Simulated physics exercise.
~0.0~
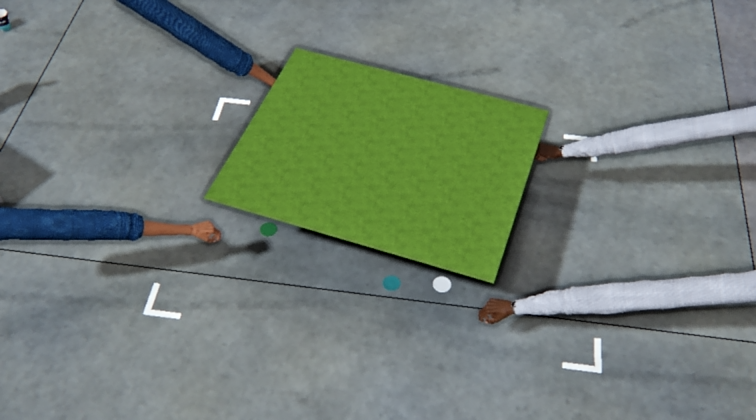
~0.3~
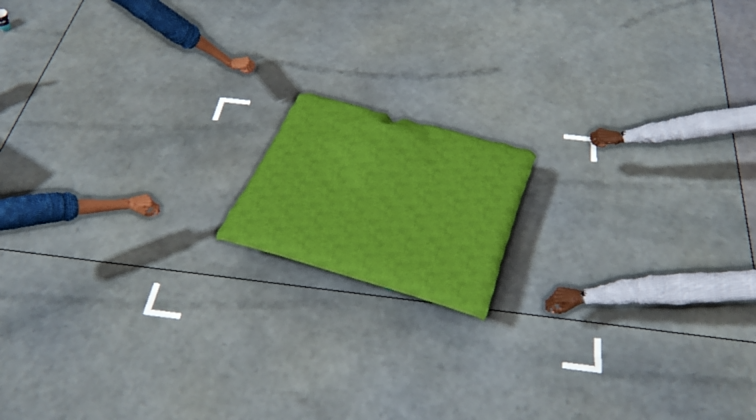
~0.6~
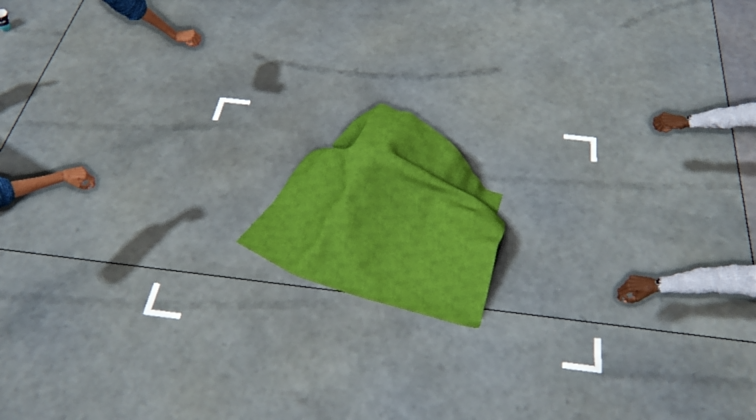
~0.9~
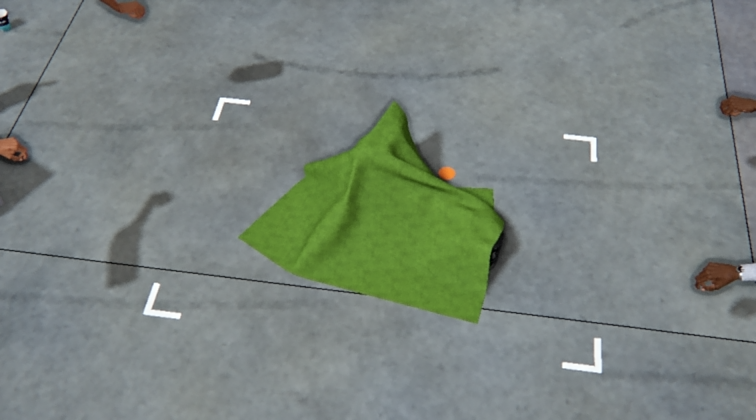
The video shows two pairs of hands, one on each side, letting go of a green cloth above a concrete floor and drawing back as it sinks, covering green, teal and white discs and draping in folds over raised shapes, while an orange disc remains uncovered beside it.
